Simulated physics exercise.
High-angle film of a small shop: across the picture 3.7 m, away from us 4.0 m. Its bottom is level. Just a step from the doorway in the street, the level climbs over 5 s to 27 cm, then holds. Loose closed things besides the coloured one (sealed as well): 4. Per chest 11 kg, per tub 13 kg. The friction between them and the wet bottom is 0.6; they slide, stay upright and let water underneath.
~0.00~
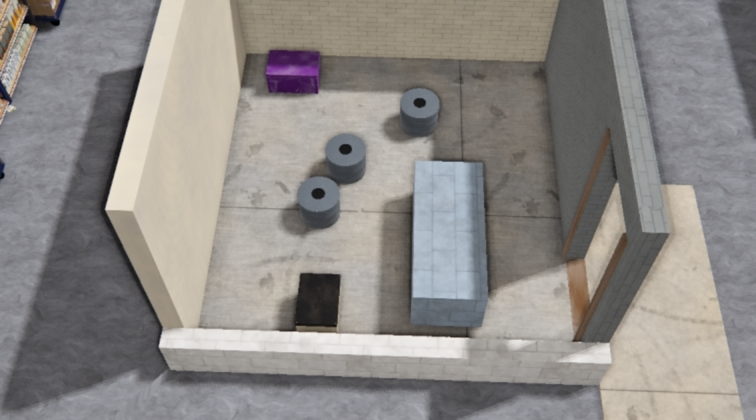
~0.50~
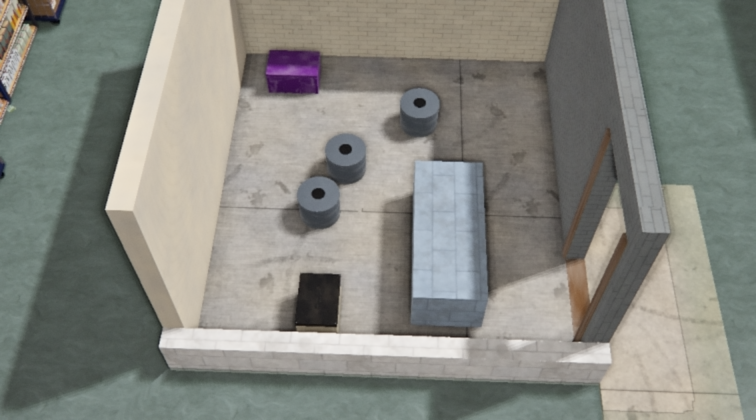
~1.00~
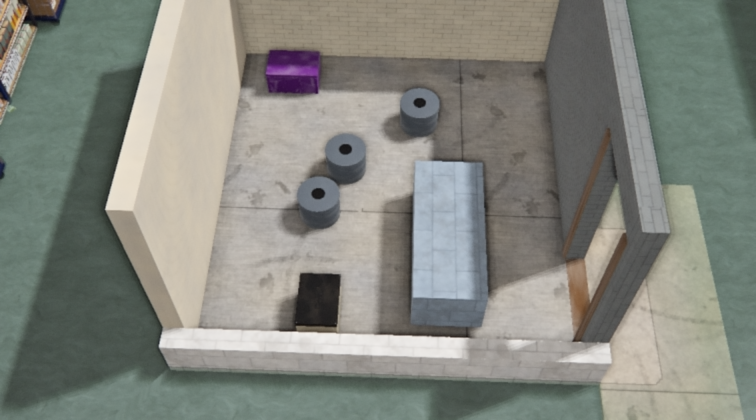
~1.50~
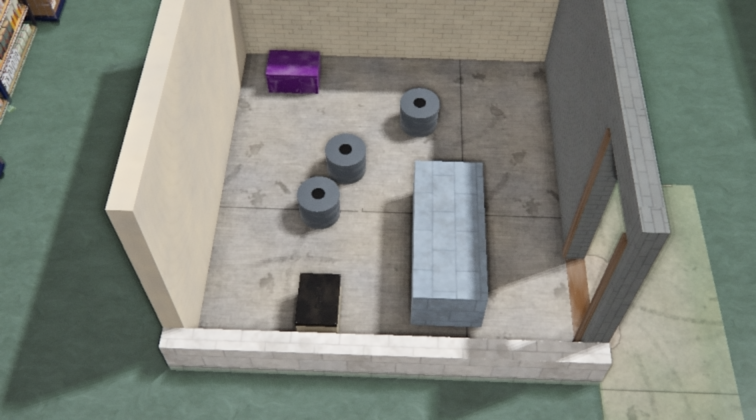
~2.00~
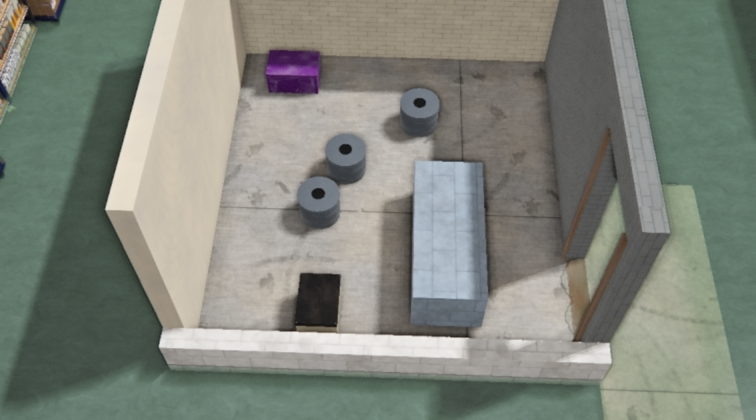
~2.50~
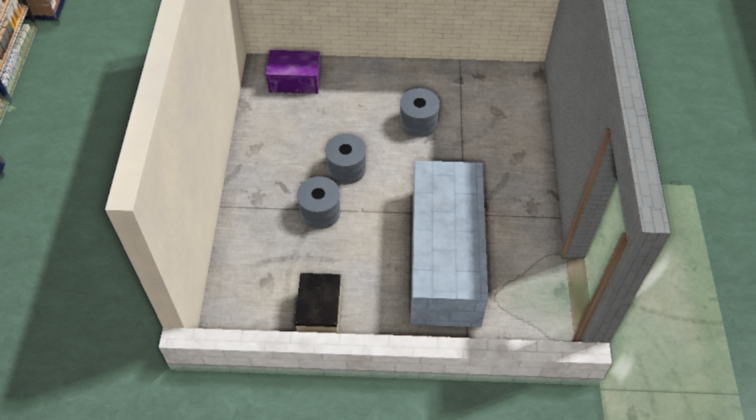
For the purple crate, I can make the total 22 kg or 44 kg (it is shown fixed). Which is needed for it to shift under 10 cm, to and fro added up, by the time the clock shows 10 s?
Final guess: It must have the heavier ballast.
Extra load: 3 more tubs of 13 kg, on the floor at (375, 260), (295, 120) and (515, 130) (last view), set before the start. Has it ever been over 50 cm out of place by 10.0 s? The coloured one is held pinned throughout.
Result, in order - falls shy; falls shy; exceeds it.
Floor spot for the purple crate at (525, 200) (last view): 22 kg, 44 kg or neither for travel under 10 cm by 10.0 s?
Short answer: No load.
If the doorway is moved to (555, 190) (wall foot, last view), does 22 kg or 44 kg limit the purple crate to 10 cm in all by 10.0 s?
Short version: Only the heavy mass succeeds.
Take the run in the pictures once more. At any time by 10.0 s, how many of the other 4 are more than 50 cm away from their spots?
By my count, 1.
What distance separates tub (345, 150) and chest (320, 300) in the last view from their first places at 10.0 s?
0 cm and 200 cm respectively.
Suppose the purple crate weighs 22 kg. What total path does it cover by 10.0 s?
Around 30 cm in total.
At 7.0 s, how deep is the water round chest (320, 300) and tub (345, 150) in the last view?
Around 4 cm and 1 cm.
After 3.5 s the purple crate would be 0 cm from its start with 22 kg and 0 cm from its start with 44 kg; 0 cm of water round it then.
After 4.5 s the purple crate would be 0 cm from its start with 22 kg and 0 cm from its start with 44 kg; 0 cm of water round it then.
After 7.0 s the purple crate would be 0 cm from its start with 22 kg and 0 cm from its start with 44 kg; 0 cm of water round it then.
After 10.0 s the purple crate would be 25 cm from its start with 22 kg and 0 cm from its start with 44 kg; 12 cm of water round it then.
